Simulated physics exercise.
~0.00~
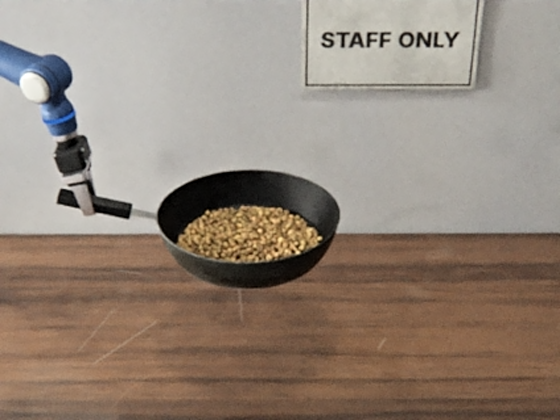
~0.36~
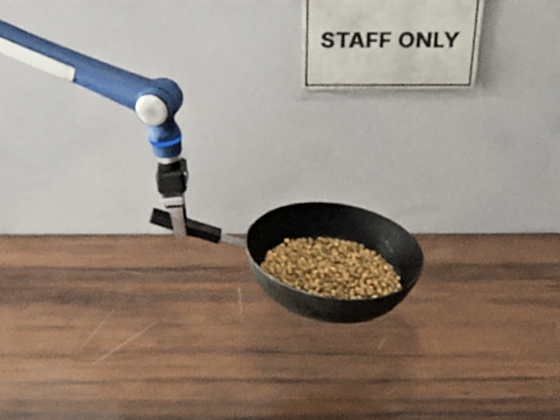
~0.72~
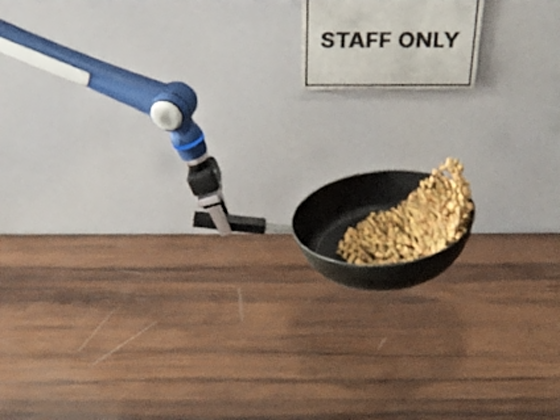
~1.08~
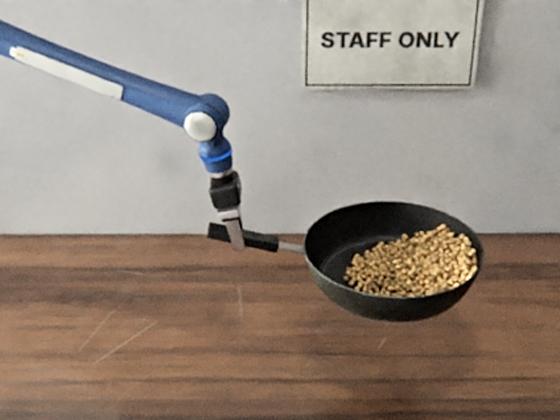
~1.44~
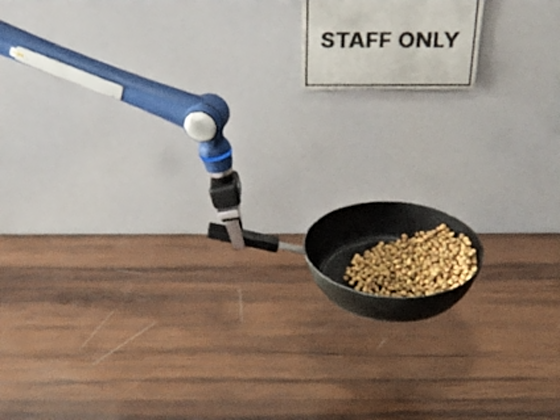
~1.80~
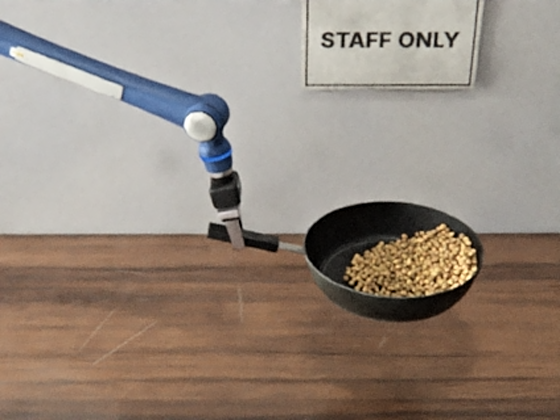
A robot arm swings a pan of chickpeas right, heaping them toward the far side.
